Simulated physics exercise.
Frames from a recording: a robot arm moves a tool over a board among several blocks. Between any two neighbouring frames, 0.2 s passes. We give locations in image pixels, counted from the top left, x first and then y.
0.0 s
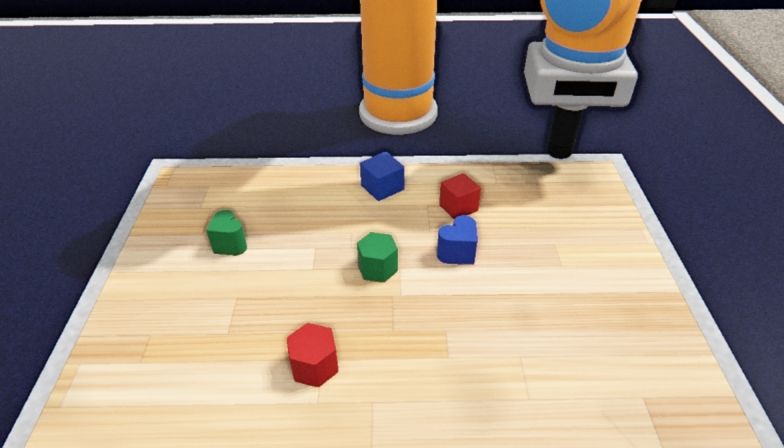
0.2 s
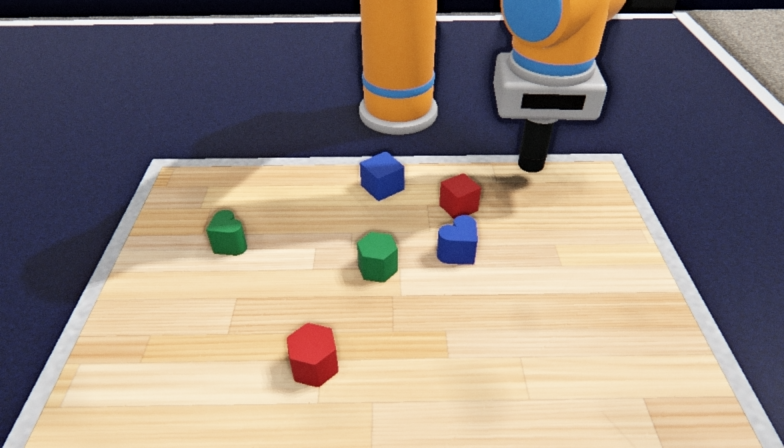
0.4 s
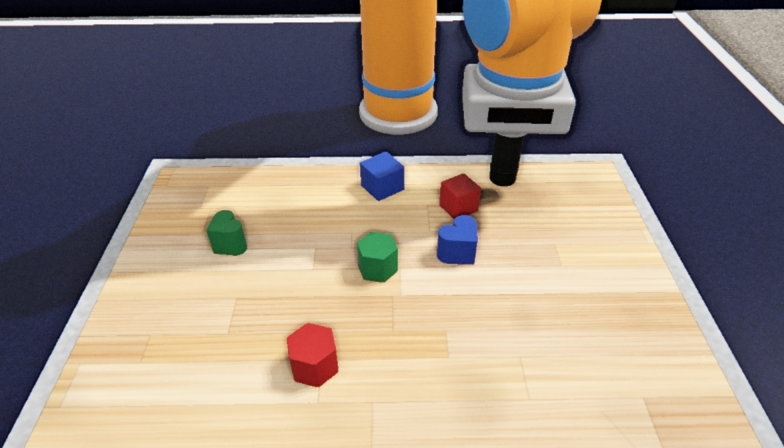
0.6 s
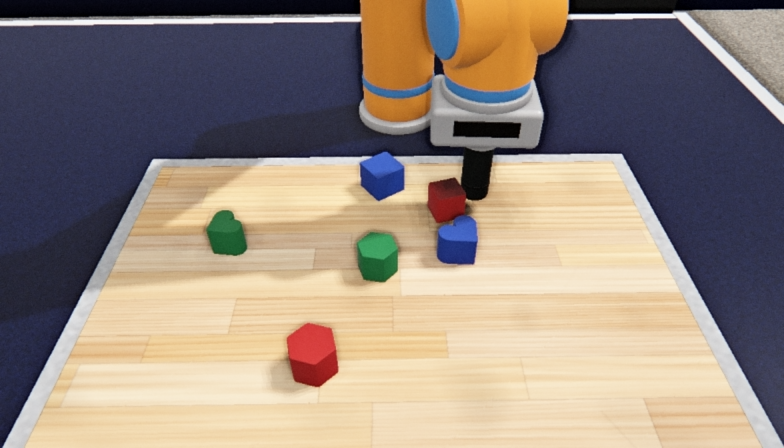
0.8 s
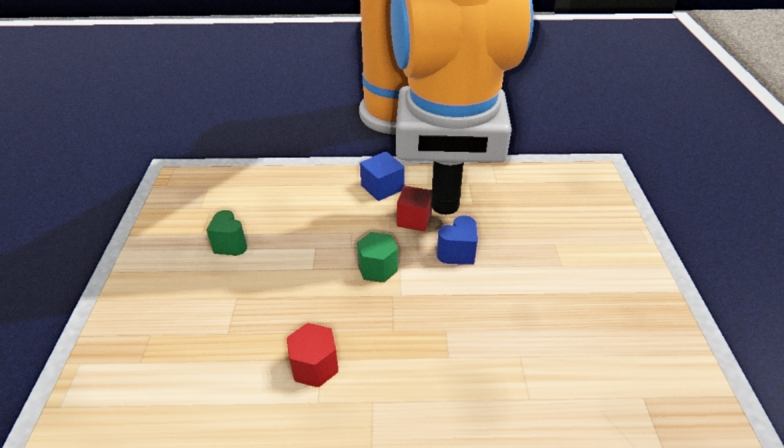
A robot arm moves its black tool left and pushes the red block left.
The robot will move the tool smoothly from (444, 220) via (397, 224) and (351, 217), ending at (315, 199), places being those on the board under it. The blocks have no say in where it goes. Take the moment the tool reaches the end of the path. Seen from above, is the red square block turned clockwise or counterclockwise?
Watching from overhead, you'd notice the red square block rotating counter-clockwise.
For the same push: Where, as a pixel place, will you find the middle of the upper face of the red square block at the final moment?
The centre of its top face lies at (309, 201).
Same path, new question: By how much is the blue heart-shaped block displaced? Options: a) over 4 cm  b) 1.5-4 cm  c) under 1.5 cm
c (under 1.5 cm)
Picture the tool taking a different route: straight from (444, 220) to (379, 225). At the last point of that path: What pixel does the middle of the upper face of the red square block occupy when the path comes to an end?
Its top centre lands on (348, 202).
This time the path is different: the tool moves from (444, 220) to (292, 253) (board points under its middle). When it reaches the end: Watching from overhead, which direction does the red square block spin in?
It turns round clockwise.
The first path, step by step. One third of the way, tool (396, 211); red square block (365, 201).
Two thirds of the way, tool (349, 203); red square block (320, 201), turned 50° anticlockwise.
At the end, tool (313, 186); red square block (309, 201), turned 70° anticlockwise; blue heart-shaped block not moved.
